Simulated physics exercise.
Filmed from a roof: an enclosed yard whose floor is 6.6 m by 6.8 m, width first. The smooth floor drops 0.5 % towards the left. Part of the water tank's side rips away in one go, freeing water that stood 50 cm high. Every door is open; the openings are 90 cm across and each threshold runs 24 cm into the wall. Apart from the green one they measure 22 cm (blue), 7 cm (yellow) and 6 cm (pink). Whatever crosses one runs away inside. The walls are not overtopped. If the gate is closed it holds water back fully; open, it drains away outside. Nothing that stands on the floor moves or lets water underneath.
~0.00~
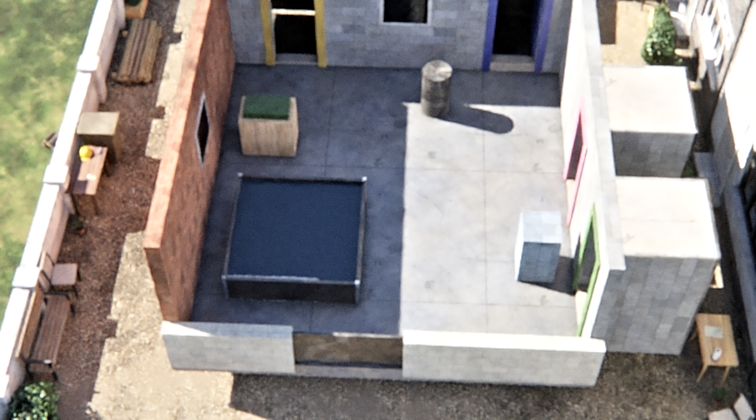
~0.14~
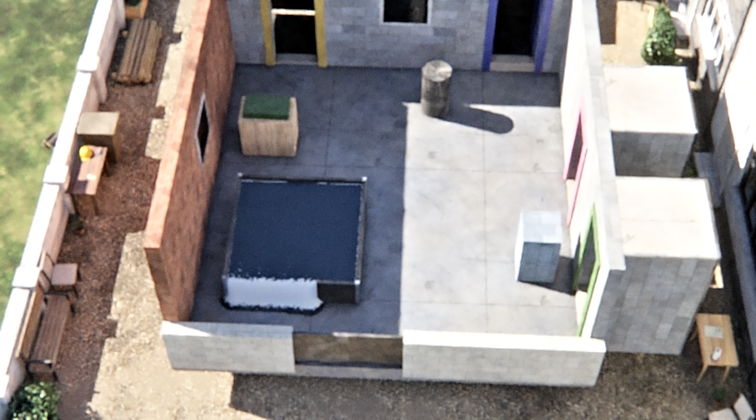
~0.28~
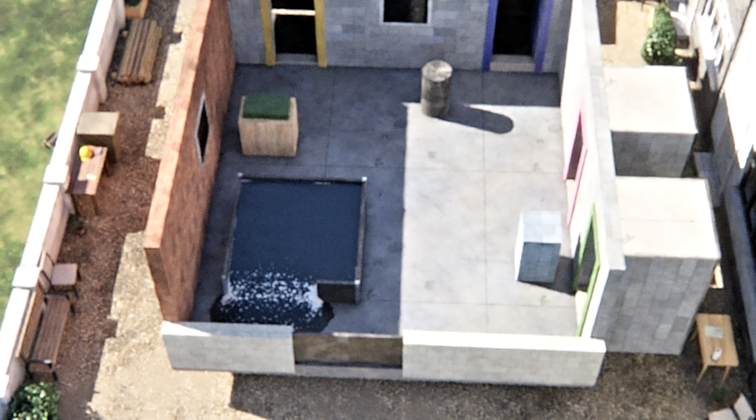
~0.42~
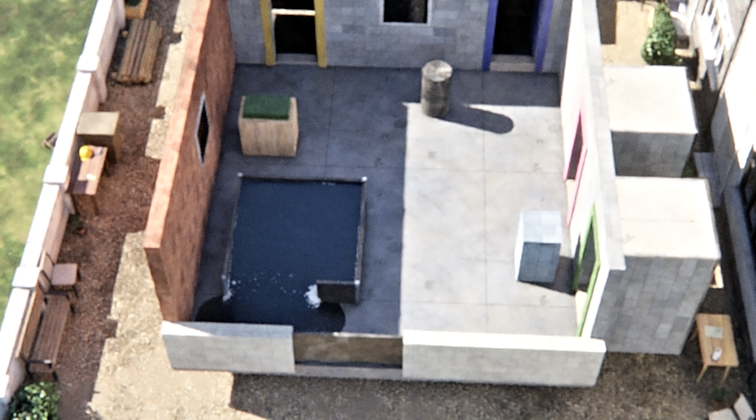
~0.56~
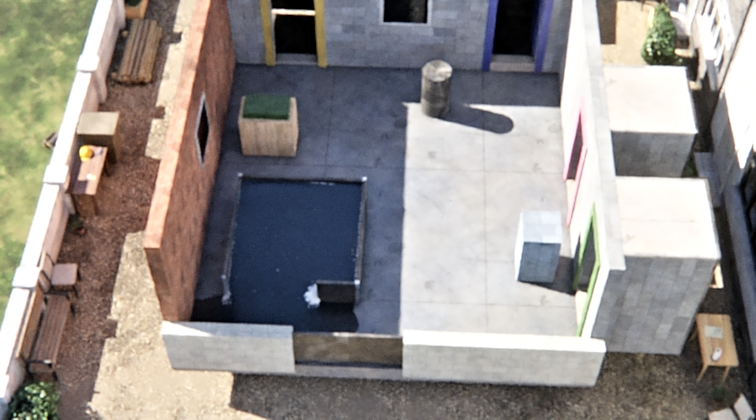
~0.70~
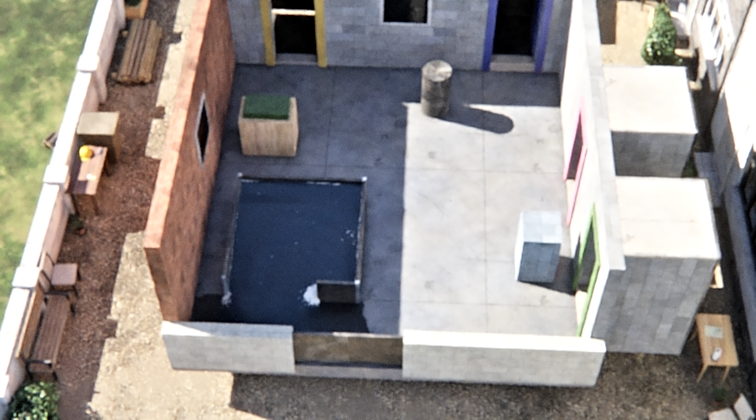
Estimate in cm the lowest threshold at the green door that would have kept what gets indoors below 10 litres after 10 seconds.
It would have to be roughly 13.5 cm high.
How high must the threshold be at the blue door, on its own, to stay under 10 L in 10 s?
About 6.0 cm at blue.
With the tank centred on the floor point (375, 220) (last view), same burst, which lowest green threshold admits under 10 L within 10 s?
About 14.0 cm.
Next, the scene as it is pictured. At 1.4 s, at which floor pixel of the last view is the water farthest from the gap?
At about (434, 358).
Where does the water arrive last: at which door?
It is the blue one.
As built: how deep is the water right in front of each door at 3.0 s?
In cm: Blue 0, green 8, yellow 0, pink 0.
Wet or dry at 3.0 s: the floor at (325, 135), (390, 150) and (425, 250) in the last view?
In that order: Not reached, not reached, under water.
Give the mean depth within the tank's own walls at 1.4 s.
About 34 cm.
After 1.4 s water covers 10 % of the floor, deepest (54 cm) near (186, 349); it has not reached the green door.
After 3.0 s water covers 35 % of the floor, deepest (32 cm) near (186, 349); 8 cm at the green door, 0 litres in over its 19 cm threshold.
After 10.0 s water covers 95 % of the floor, deepest (11 cm) near (186, 349); 6 cm at the green door, 0 litres in over its 19 cm threshold.
At the green door as built, the water arrived by 2.9 s and peaked near 18 cm at 4.2 s.
Run again over the same 10 s with other heights there, 30 litres in over 11 cm, 3 litres over 15 cm. The limit of 10 litres is kept from about 13.5 cm up.
